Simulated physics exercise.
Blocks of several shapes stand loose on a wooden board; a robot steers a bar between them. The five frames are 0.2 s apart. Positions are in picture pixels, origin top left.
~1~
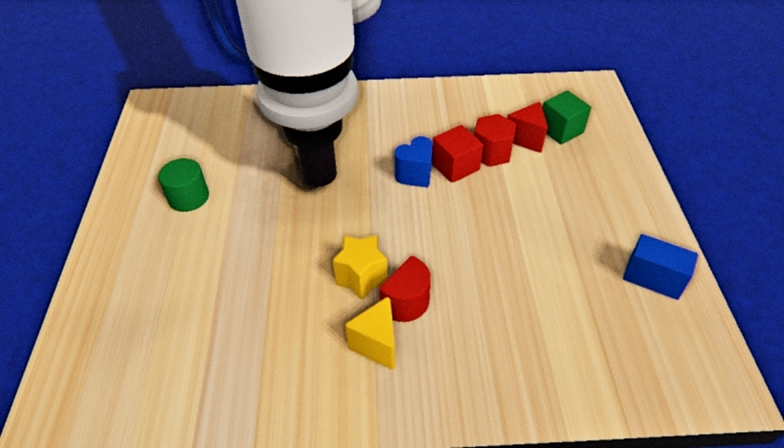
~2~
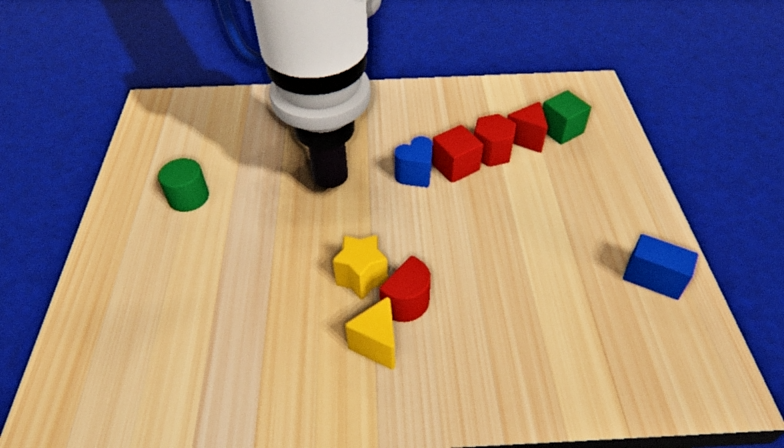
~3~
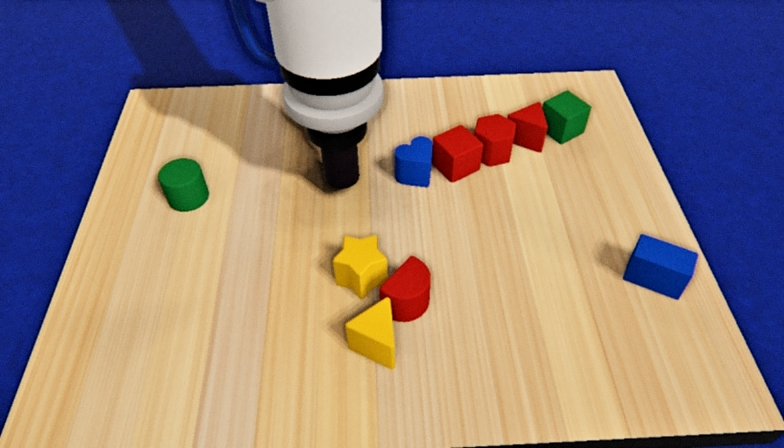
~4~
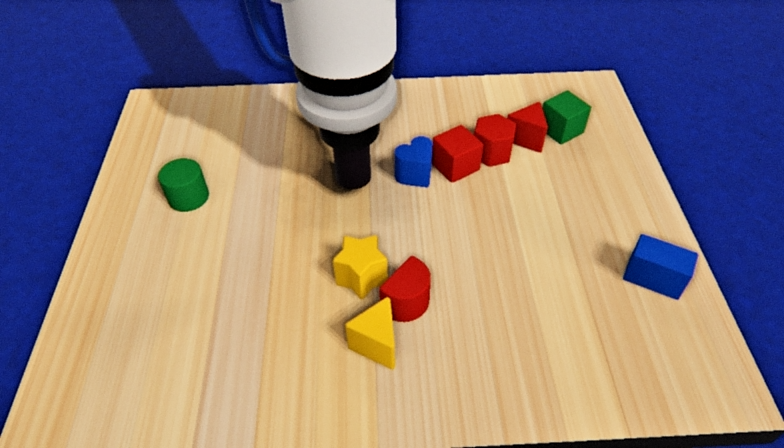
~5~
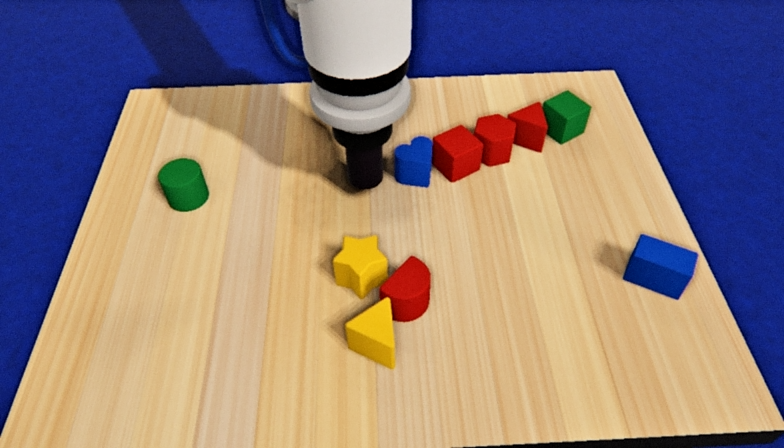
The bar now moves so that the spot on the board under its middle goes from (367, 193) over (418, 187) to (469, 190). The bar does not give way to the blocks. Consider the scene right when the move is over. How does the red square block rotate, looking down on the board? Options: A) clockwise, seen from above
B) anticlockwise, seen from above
Correct choice: A.
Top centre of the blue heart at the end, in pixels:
Near (429, 138).
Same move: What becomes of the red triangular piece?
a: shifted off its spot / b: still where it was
Answer: B.
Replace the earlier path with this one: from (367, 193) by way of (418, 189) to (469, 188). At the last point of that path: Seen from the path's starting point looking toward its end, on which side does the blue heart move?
Left.
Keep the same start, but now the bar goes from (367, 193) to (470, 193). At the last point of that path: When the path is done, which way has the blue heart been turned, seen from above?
It makes a counterclockwise turn.
The first path, step by step. One third of the way, bar at (401, 173); blue heart at (428, 143), turned 20° anticlockwise; red square block at (461, 137), turned 20° clockwise.
Two thirds of the way, bar at (437, 172); blue heart at (429, 138), turned 15° anticlockwise; red square block at (463, 135), turned 25° clockwise; red six-sided block at (501, 125).
At the end, bar at (471, 174); blue heart at (429, 138), turned 15° anticlockwise; red square block at (463, 135), turned 25° clockwise; red six-sided block at (501, 125); red triangular piece still.
